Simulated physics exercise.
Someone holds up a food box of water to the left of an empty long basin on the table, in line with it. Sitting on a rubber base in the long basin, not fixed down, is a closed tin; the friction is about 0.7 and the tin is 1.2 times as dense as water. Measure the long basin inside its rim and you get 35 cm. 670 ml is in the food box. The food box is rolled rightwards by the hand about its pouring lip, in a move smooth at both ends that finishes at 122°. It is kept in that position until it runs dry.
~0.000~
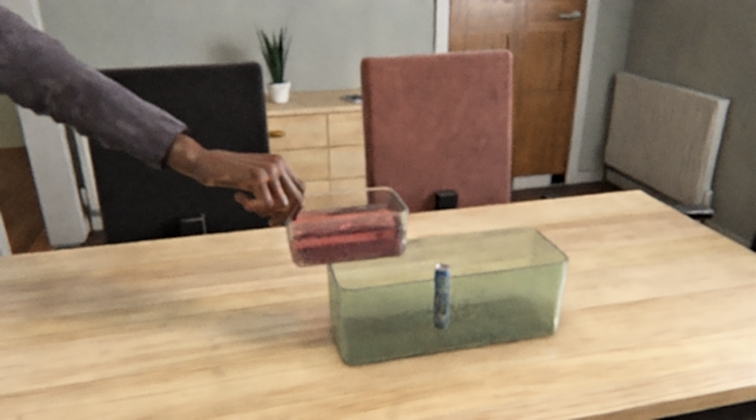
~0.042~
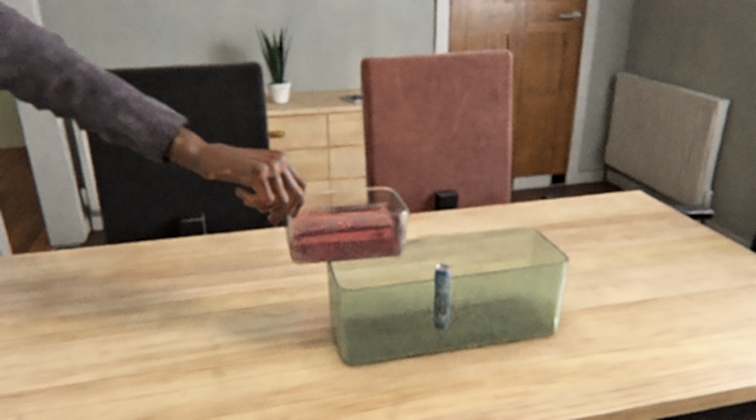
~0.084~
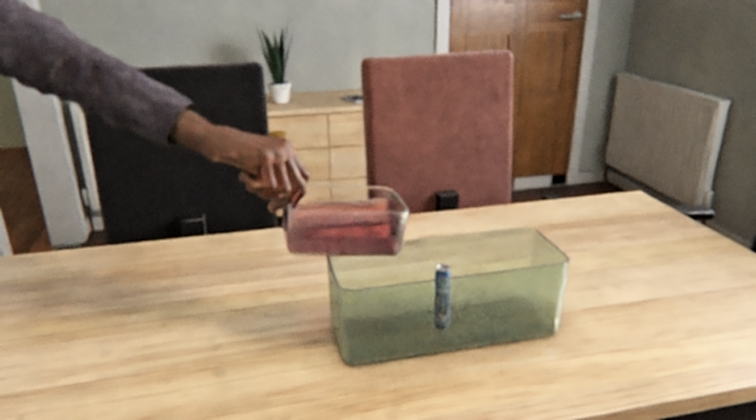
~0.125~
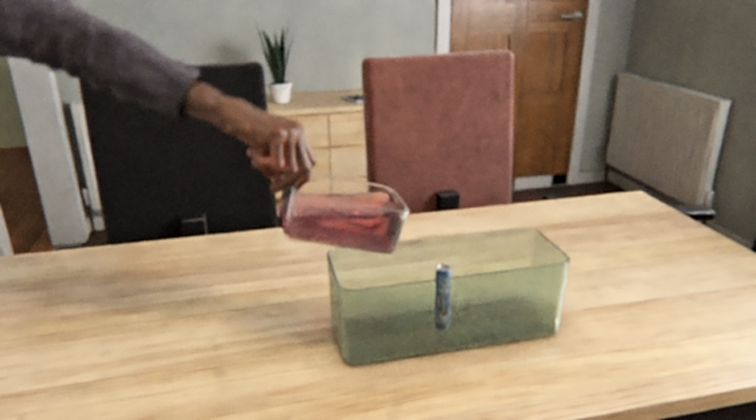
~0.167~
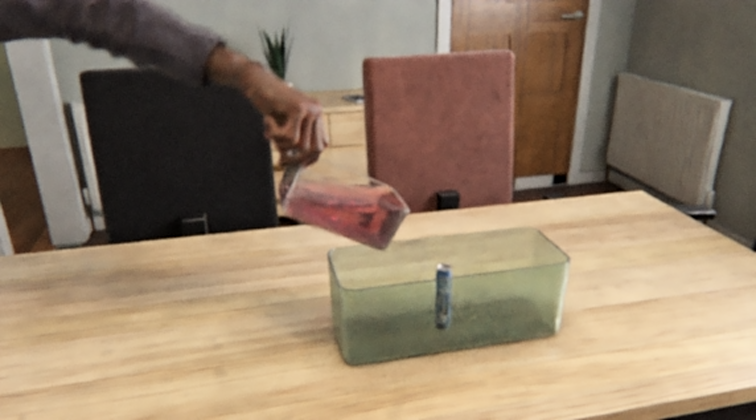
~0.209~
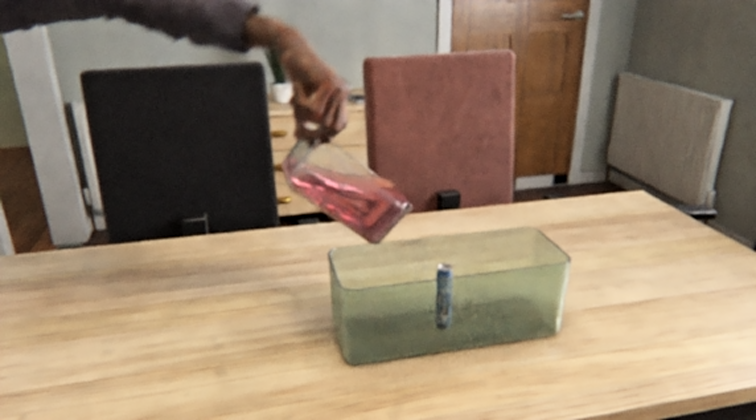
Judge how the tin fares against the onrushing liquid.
It stays vertical.
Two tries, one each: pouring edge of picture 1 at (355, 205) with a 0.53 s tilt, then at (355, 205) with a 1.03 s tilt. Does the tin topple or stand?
In the first try it comes down; in the second it comes down.
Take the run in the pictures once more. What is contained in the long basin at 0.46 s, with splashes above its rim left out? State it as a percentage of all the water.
Near 16 in a hundred.
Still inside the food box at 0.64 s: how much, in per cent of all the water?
I reckon near 0 per cent still sits there.
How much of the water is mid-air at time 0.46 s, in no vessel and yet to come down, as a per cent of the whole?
My guess is roughly 64 %.
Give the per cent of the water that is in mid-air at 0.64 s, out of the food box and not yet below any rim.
Roughly 7 per cent.
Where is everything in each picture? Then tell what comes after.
In the first picture, tilt 0°; pouring edge (400, 200); surface from (289, 224) to (397, 213); the long basin's rim runs from (332, 270) to (551, 244); the tin's top is at (442, 270).
In the second picture, tilt 2°; pouring edge (400, 201); surface from (288, 223) to (397, 211).
In the third picture, tilt 7°; pouring edge (400, 201); surface from (286, 217) to (397, 207).
In the fourth picture, tilt 16°; pouring edge (401, 201); surface from (285, 206) to (397, 201).
In the fifth picture, tilt 28°; pouring edge (401, 201); surface from (283, 188) to (399, 195).
In the sixth picture, tilt 41°; pouring edge (401, 201); surface from (288, 165) to (392, 187); 3 per cent is over the edge.
After 0.46 s the tilt is 116° and 20 per cent is still to pour; the tin stands where it began.
After 0.64 s the tilt is 122° and 0 per cent is still to pour; the tin stands where it began.
After 0.82 s the tilt is 122° and 1 per cent is still to pour; the tin stands where it began.
After 1.03 s the tilt is 122° and 1 per cent is still to pour; the tin stands where it began.
In the end the tin stands where it began.
